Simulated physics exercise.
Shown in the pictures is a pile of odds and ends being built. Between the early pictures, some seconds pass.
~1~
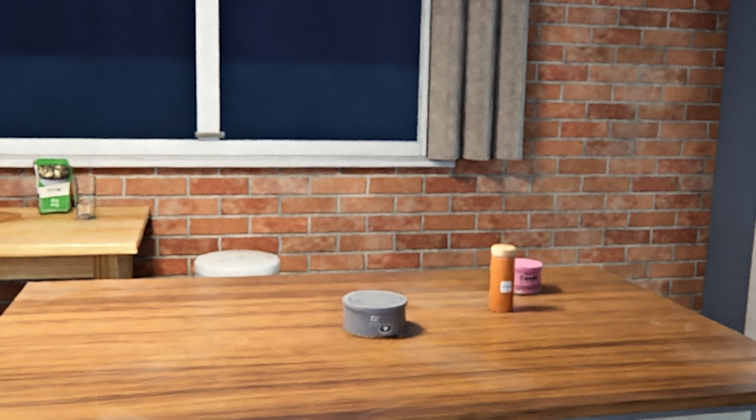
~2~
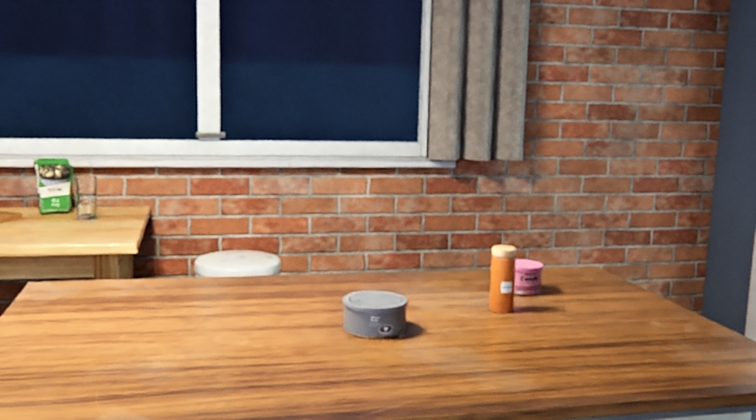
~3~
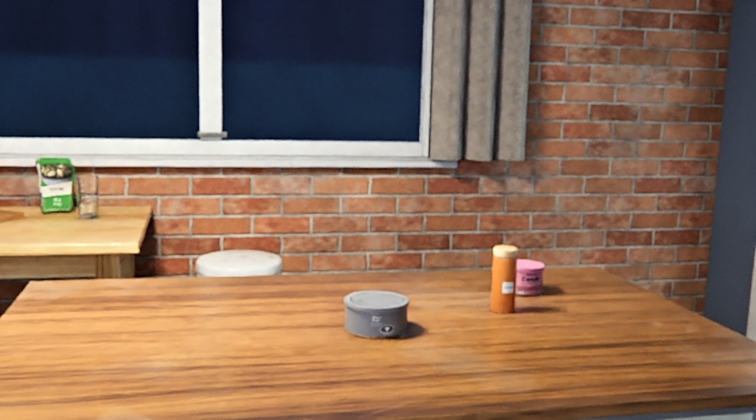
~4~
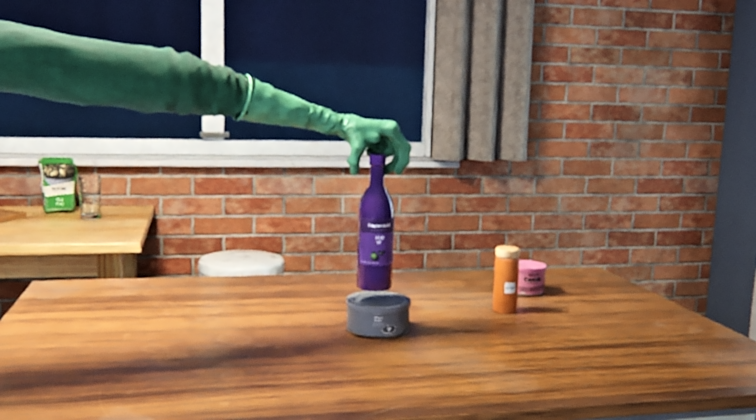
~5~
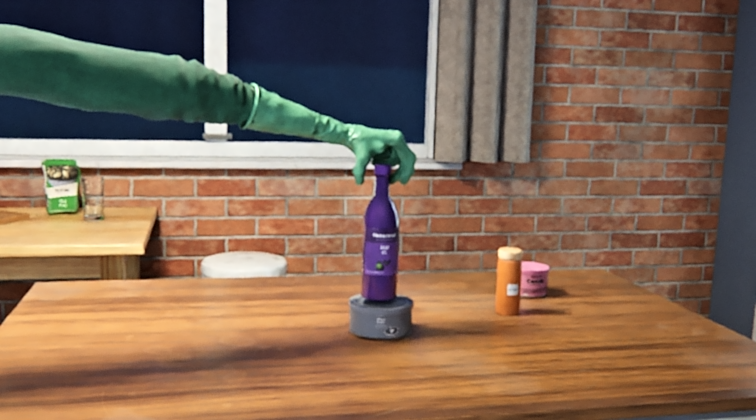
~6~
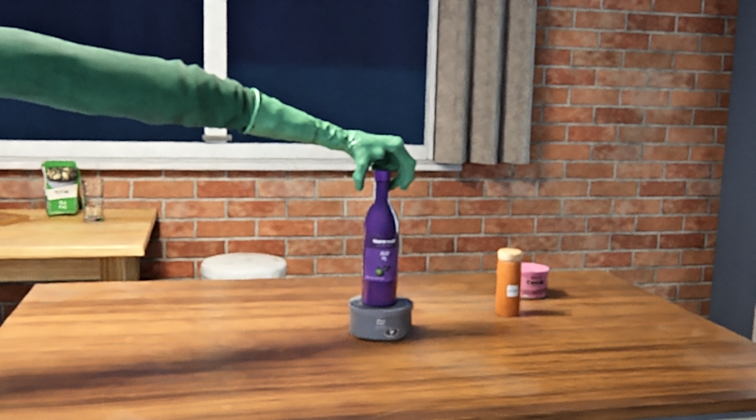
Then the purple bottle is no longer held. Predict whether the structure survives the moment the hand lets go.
The structure survives.
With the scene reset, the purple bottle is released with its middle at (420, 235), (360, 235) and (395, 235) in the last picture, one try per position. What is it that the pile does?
The pile collapses in the first case, remains standing in the second case and remains standing in the third case.
Then, 0.90 s after the last picture, nothing has stirred.
Then, 2.00 s after the last picture, purple bottle resting near (381, 237).
At rest, all 4 in place. Seen from the same camera at the end, purple bottle near (381, 237). The pile keeps its balance.
